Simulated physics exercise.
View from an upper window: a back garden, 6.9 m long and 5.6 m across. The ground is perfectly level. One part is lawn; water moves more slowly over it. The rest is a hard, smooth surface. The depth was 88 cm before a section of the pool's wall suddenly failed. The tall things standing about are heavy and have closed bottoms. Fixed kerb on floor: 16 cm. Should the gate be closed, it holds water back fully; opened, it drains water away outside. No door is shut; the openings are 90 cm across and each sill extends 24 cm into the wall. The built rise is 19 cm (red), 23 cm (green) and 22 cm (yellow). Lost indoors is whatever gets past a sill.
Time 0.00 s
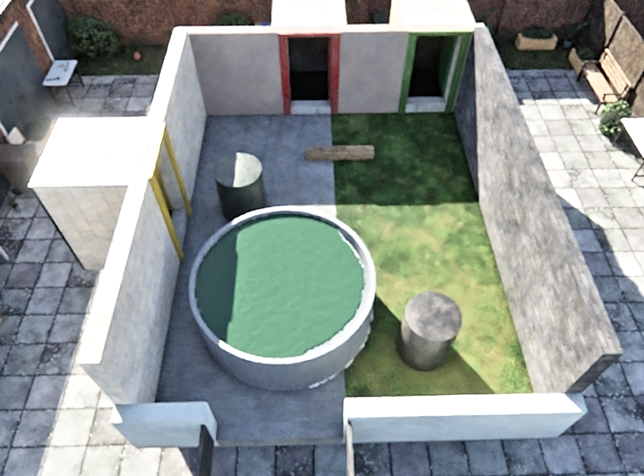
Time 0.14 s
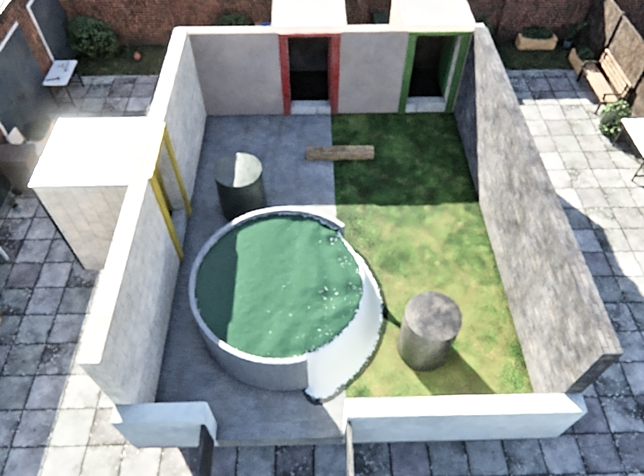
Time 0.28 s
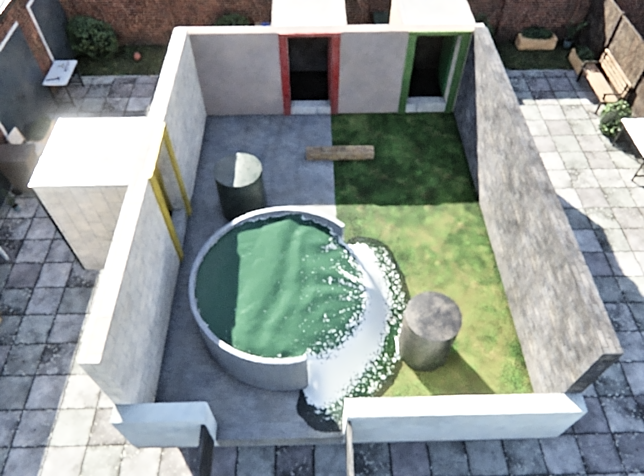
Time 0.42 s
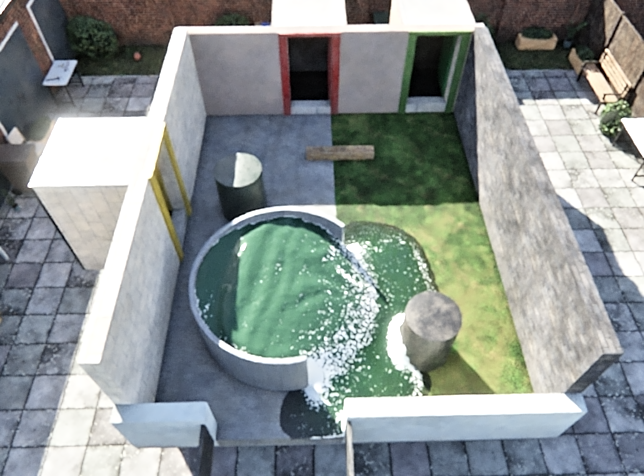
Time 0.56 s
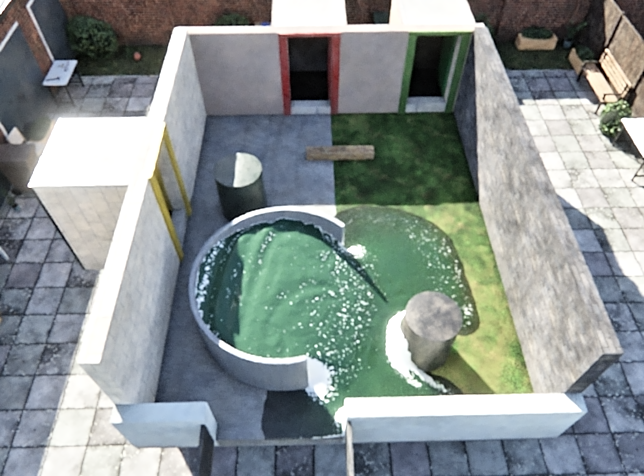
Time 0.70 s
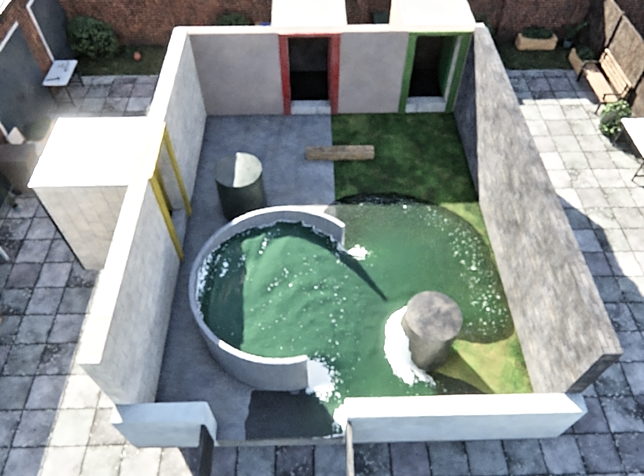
The clip shows a walled yard with a round pool of green water; a section of the pool's right side opens, and foaming water pours out, spreads across the lawn and surrounds a short grey cylinder.
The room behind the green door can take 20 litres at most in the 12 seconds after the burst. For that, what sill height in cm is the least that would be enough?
A sill of about 24 cm would just do.
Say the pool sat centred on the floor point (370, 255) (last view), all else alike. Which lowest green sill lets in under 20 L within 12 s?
At least roughly 27 cm high.
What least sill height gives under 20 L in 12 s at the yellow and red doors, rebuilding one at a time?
About 11.5 cm at yellow and 10.0 cm at red.
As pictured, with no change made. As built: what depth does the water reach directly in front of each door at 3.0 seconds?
Reading in centimetres: Red = 0, green = 22, yellow = 0.
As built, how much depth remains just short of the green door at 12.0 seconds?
Depth: Near 14.5 cm.
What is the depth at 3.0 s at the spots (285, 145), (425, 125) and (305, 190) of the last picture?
Ordered as asked: 0, 10, 1 cm.
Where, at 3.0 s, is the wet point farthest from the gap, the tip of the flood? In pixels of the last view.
Lab note: Front tip approx. (454, 113).
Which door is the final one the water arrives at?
It's the yellow door, I'd say.
After 1.4 s water covers 40 % of the floor, deepest (55 cm) near (376, 394); it has not reached the green door.
After 3.0 s water covers 55 % of the floor, deepest (42 cm) near (540, 415); 22 cm at the green door, 0 litres in over its 23 cm sill.
After 12.0 s water covers 95 % of the floor, deepest (20 cm) near (458, 128); 15 cm at the green door, 30 litres in over its 23 cm sill.
At the green door as built, the water arrived by 2.8 s and peaked near 30 cm at 4.2 s.
With a sill of 19.5 cm, 69 litres would have come in within the 12 s; with 26.5 cm, 7 litres. So under 20 litres takes about 24 cm.
